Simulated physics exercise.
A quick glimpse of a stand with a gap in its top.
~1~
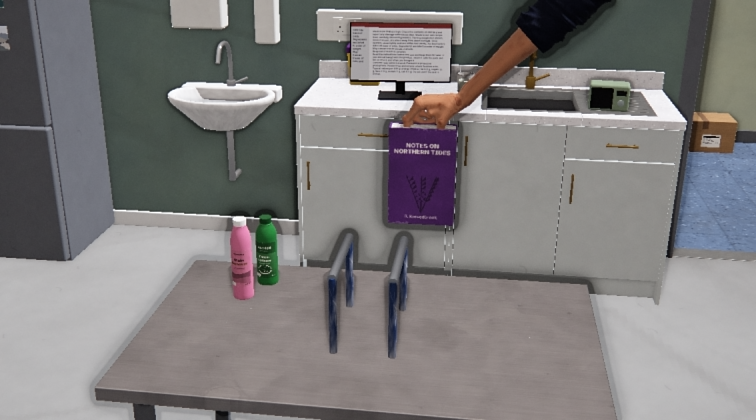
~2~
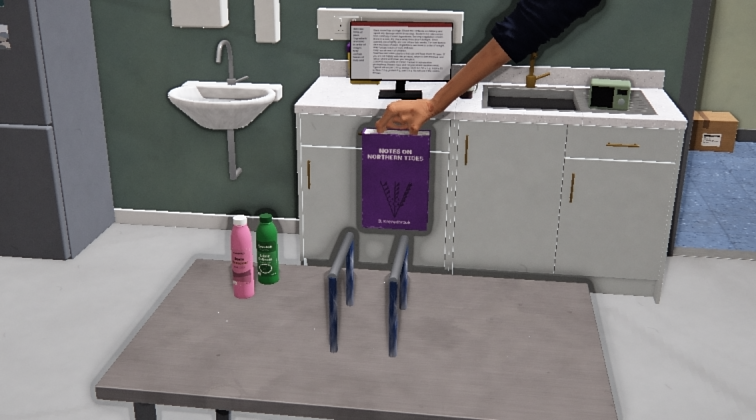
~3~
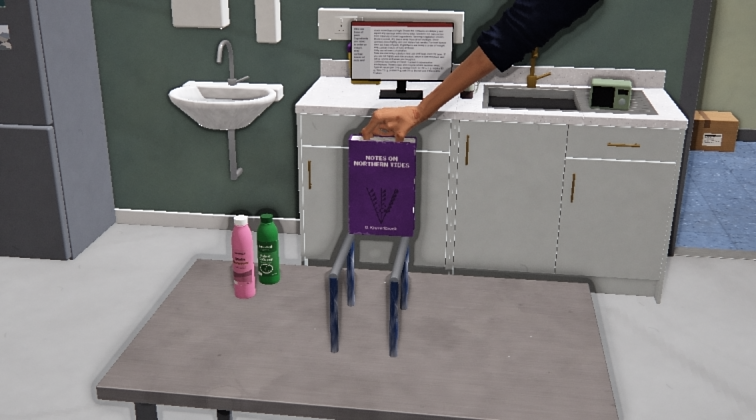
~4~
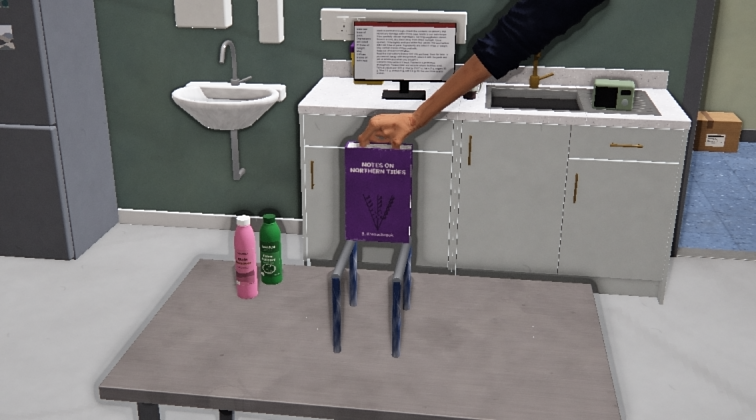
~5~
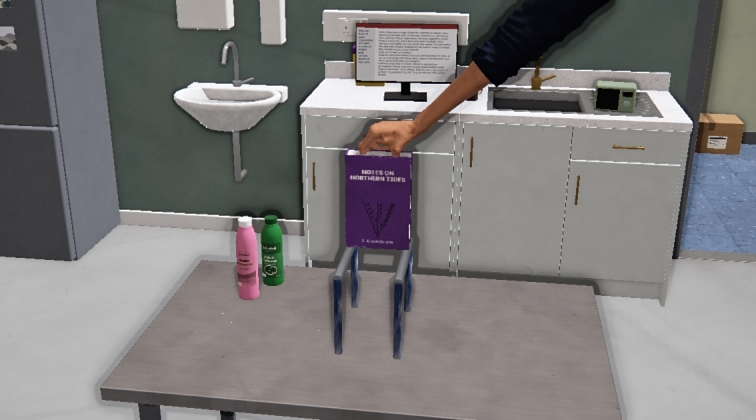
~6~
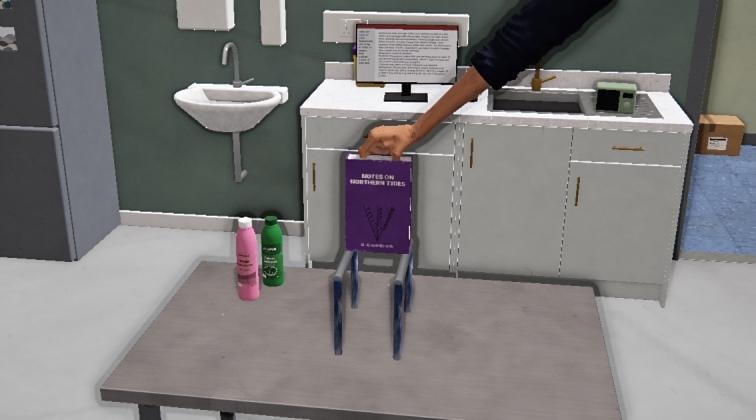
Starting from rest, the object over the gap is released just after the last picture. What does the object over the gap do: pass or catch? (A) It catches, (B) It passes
Answer: A.
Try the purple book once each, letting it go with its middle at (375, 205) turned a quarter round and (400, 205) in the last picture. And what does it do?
So, first time round it makes it through, then next time it does not get through.
Then, 0.20 s on from there, purple book shifted a little near (379, 211).
Then, 0.30 s on from there, purple book resting near (380, 210).
In the end, all 3 unmoved. At the end, from the last picture's camera, purple book near (380, 212). The book stays on top.
